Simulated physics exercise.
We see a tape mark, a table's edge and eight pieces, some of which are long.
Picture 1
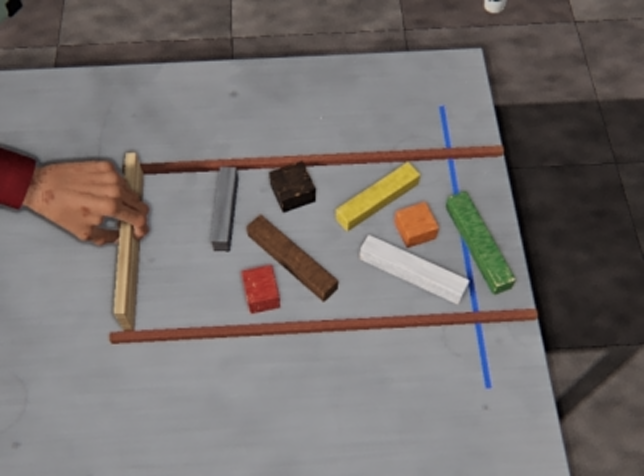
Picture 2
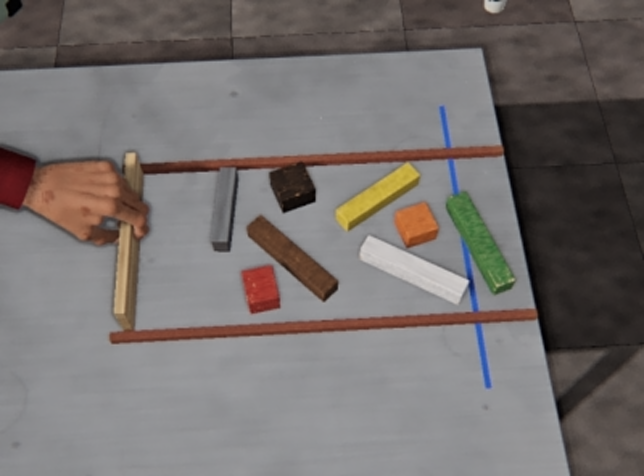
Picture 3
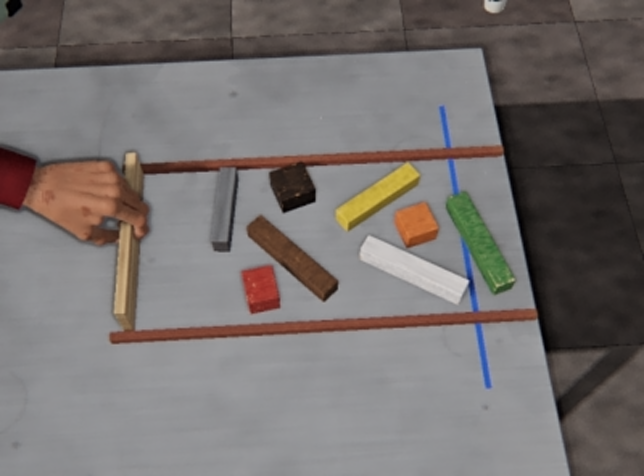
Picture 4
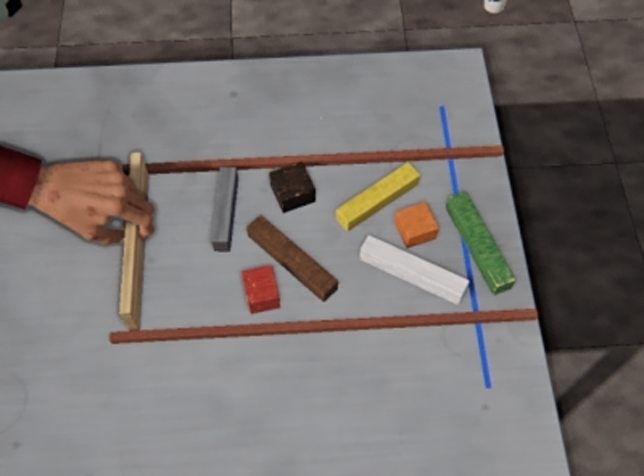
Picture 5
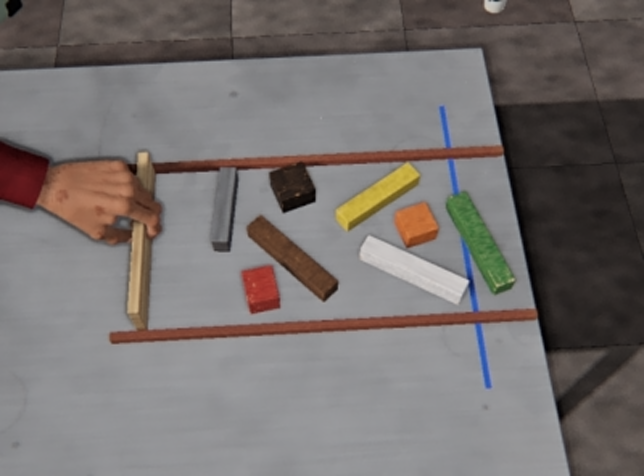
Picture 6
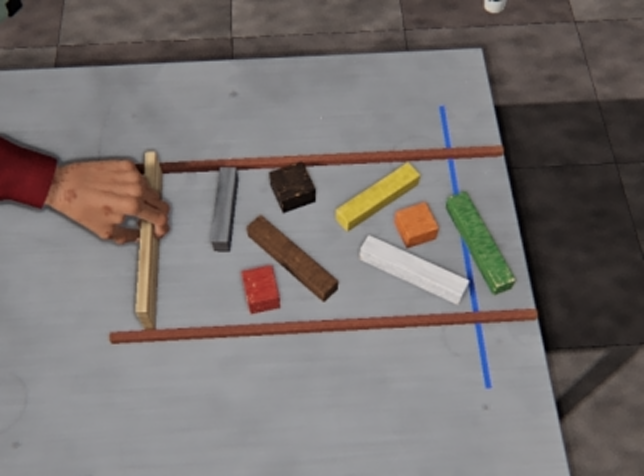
We see a hand holding a wooden board upright between two rails on a grey table, with eight coloured pieces and a blue tape line to its right. The hand stays still, then slides the board slightly right, touching nothing.
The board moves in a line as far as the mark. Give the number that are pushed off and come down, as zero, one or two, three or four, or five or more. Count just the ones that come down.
Three or four come down.
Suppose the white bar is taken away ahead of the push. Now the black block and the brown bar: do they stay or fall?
The black block is kept, the brown bar remains up.
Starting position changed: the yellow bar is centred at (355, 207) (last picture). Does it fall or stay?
Lab note: It goes off the edge.
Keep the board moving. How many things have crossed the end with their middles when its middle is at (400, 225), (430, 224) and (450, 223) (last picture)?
Going through the three places, I get 0, 1 and 3.
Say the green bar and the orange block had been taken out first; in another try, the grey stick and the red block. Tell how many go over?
Counts - first: 2; second: 2.
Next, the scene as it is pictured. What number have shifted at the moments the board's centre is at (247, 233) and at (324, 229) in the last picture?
Counts: 3 / 6.
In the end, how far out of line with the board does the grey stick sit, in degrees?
Angle: Roughly 0 degrees.
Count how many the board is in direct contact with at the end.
2 are in contact with it.
A little later, none off yet; green bar at rest near (479, 242); orange block at rest near (416, 225); white bar at rest near (413, 270).
When it is over, the number that fall off is three or four; down, yellow bar, white bar, orange block and green bar.
